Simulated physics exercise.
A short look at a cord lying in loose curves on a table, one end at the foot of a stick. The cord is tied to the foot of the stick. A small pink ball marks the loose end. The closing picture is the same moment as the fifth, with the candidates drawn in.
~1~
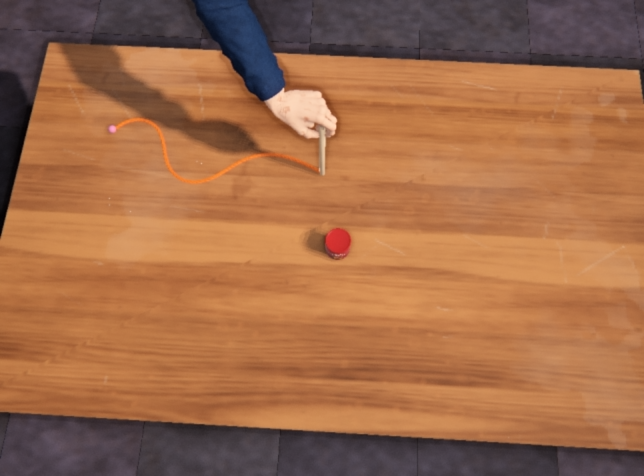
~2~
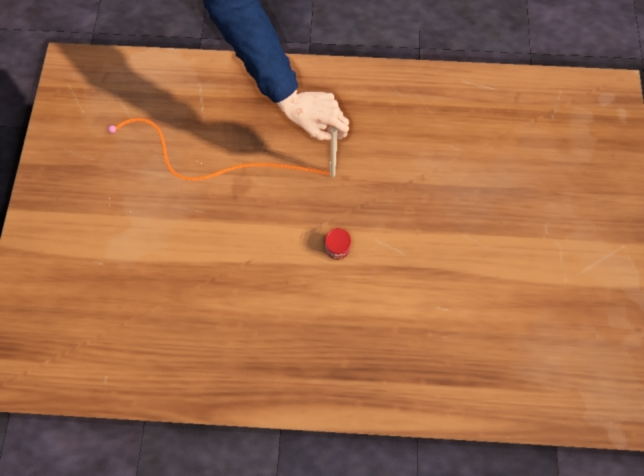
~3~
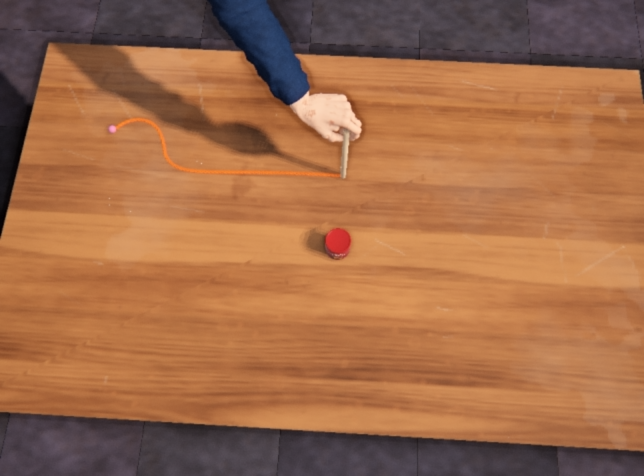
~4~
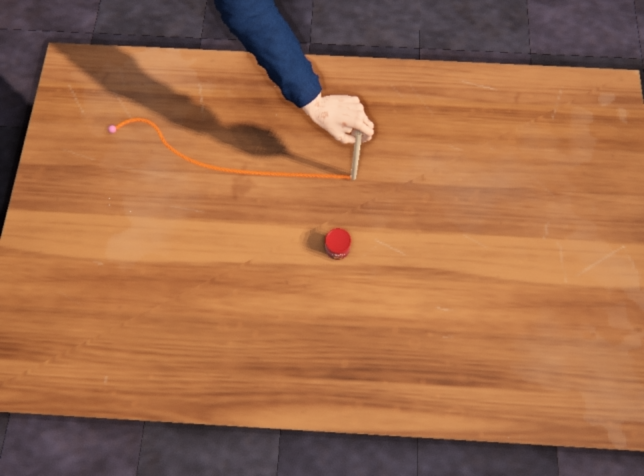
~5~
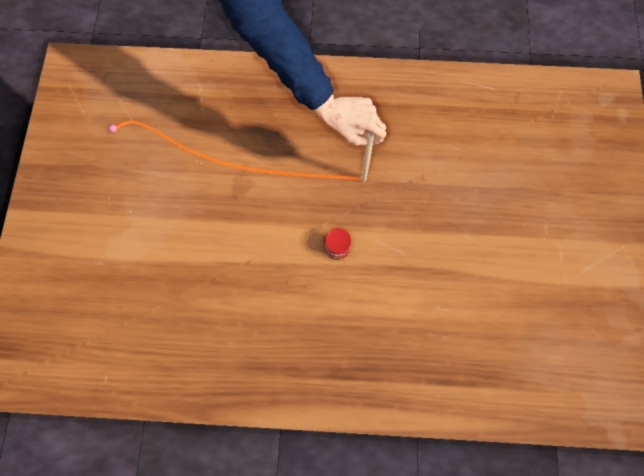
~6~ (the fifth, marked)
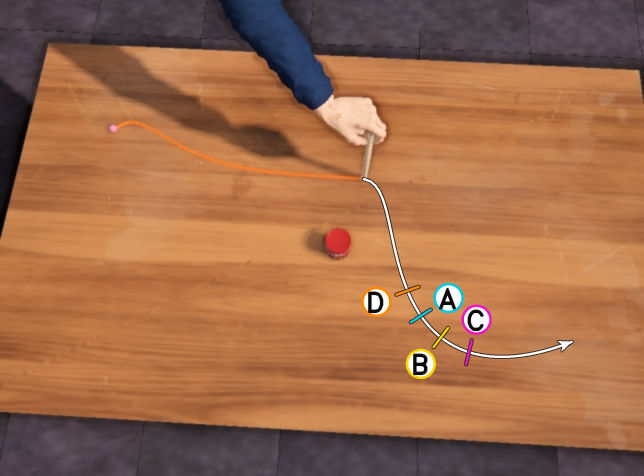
On a wooden table, a hand slid an upright stick slowly to the right behind a red jar, drawing out the curves of the orange cord tied to its foot until only gentle bends remained.
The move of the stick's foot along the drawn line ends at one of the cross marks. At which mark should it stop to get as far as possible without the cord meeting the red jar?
All is well up to D.
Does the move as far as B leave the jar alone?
No.
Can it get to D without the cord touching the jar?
Yes.
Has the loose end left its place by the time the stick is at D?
By then, yes.
On the copy, A at (421, 316); B at (441, 337); C at (469, 352); D at (408, 291); the route from (364, 179) via (423, 319) to (572, 342).
On D. First, foot of the stick (387, 212), middle of the cord (259, 164), free end (136, 128).
Then, foot of the stick (396, 255), middle of the cord (282, 177), free end (160, 136).
Finally, foot of the stick (407, 291), middle of the cord (301, 198), free end (185, 143); nothing has been touched.
By contrast, A brings the cord against the jar; B brings the cord against the jar; C brings the cord against the jar.
